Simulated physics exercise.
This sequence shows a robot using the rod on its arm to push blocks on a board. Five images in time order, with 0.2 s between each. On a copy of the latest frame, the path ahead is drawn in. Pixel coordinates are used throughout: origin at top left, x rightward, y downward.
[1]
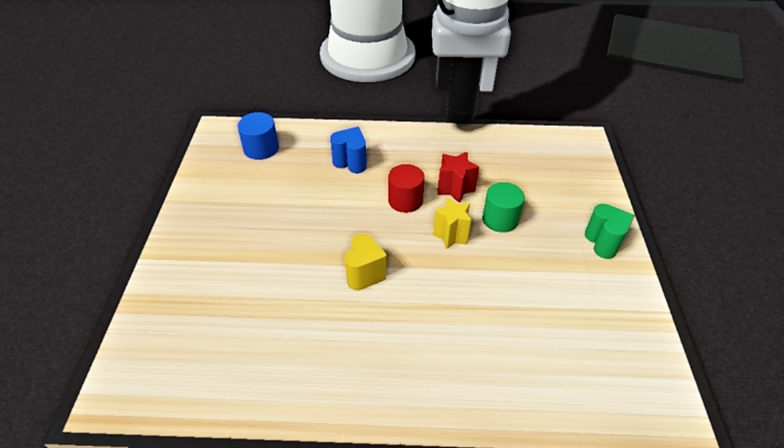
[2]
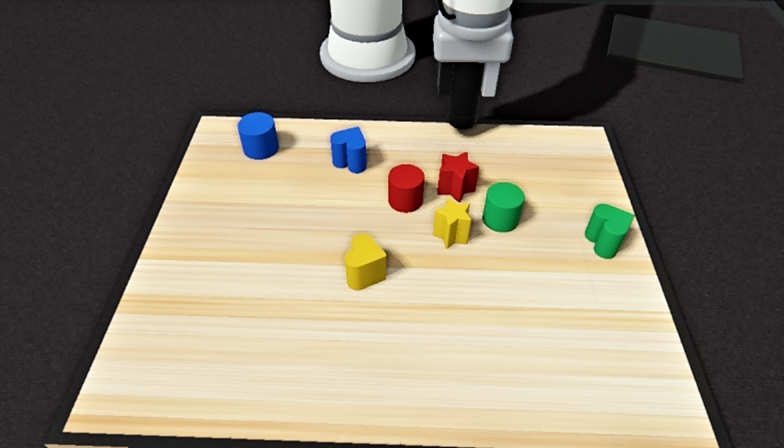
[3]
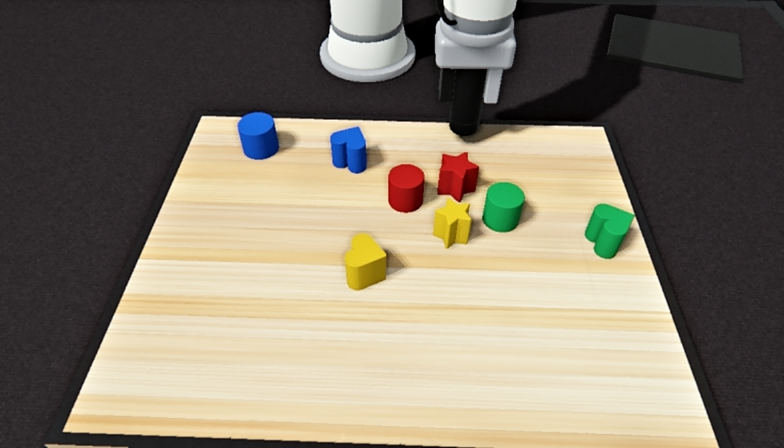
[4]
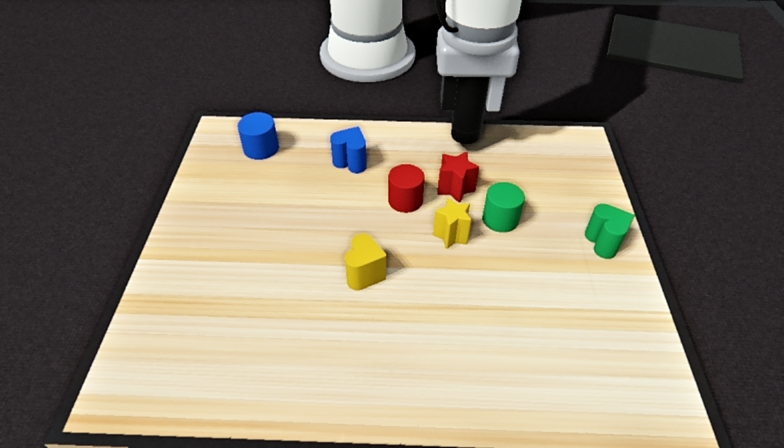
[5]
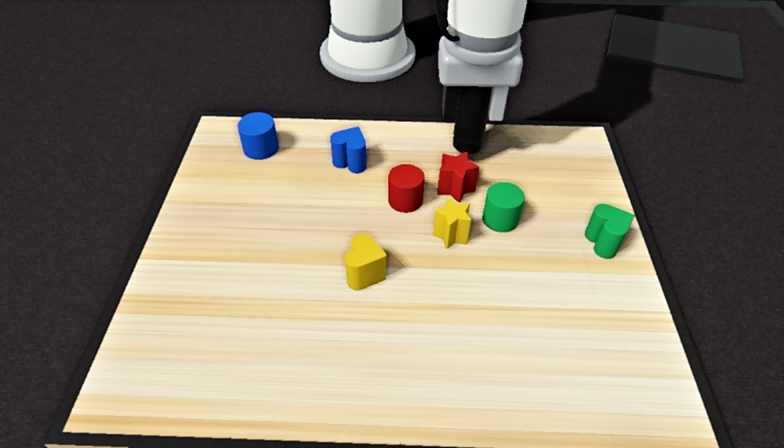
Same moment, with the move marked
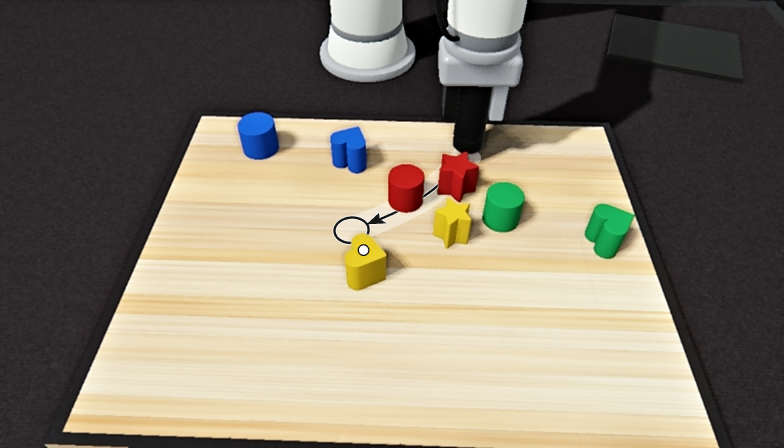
Robot arm edging its black rod slightly forward toward a red star-shaped block, while the coloured blocks on the wooden board stay still.
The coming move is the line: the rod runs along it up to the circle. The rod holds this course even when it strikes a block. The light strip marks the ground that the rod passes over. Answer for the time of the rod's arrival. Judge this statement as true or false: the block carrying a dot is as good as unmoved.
That is true.
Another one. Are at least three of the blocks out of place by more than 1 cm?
The answer is no.
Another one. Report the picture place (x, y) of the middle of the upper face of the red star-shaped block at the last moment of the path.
At roughly (451, 184).
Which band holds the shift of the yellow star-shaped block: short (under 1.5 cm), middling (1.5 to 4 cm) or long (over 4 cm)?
The under 1.5 cm band.
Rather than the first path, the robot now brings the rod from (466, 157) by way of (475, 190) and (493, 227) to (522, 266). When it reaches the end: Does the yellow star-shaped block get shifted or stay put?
If the rod follows that path, the yellow star-shaped block stays in its place.
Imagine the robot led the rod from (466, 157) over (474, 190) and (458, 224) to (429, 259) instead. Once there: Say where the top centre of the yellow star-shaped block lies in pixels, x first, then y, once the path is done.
It is going to be at (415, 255).
Drawn move, from (466, 157) by way of (421, 198) to (352, 230); the dot is on the yellow heart-shaped block.
What follows on the original path. One third of the way, rod (440, 173); red star-shaped block (456, 179), turned 15° anticlockwise.
Two thirds of the way, rod (400, 198); red circular block (366, 191); red star-shaped block (451, 184), turned 55° anticlockwise.
At the end, rod (351, 218); yellow heart-shaped block still; red circular block (313, 200); yellow star-shaped block still; red star-shaped block (451, 184), turned 55° anticlockwise.
